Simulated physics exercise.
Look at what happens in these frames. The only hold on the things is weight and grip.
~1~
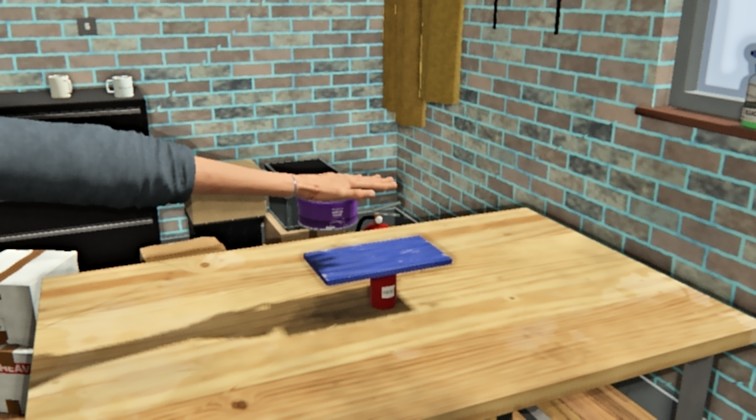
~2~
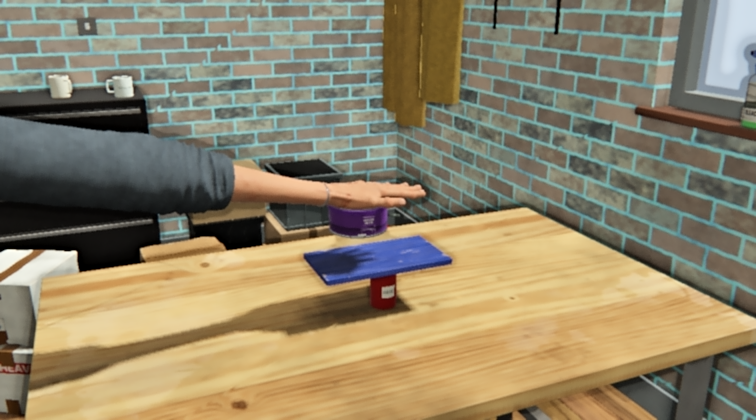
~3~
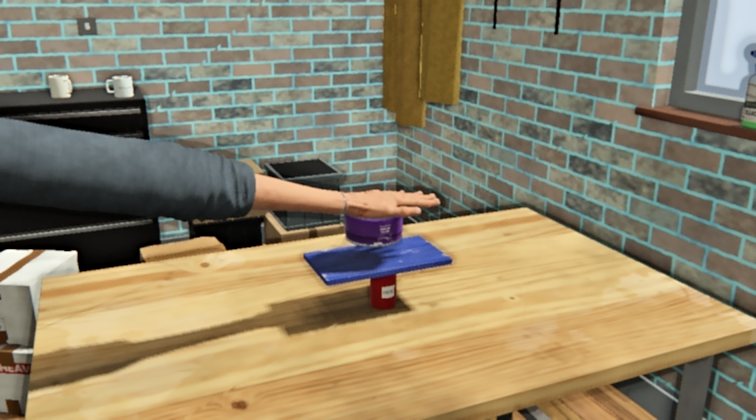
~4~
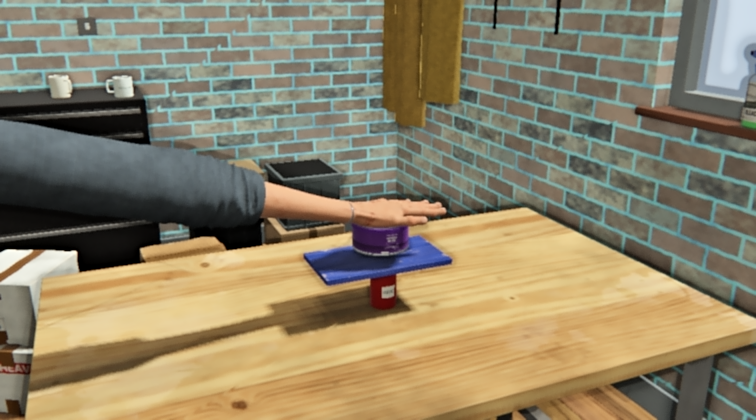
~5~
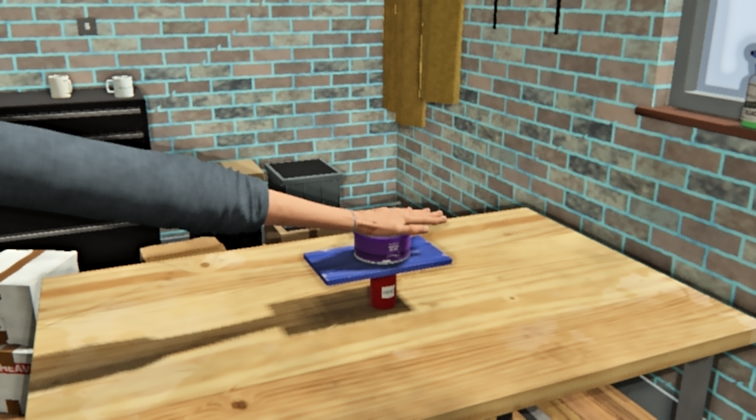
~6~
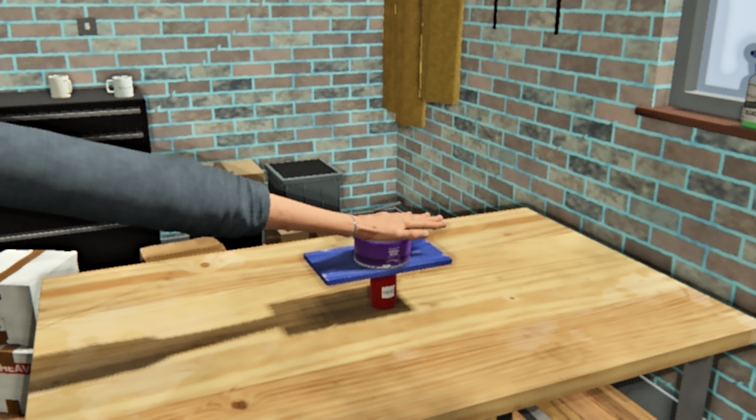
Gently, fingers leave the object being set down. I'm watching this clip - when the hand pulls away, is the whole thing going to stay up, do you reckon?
I predict the stack will bear it.
Then, 0.50 s past the last view, nothing moves.
Then, 1.30 s past the last view, purple tub resting near (382, 246).
Finally, all 3 still in place. Final places as the last picture's camera would see them, purple tub near (382, 246). The stack holds.
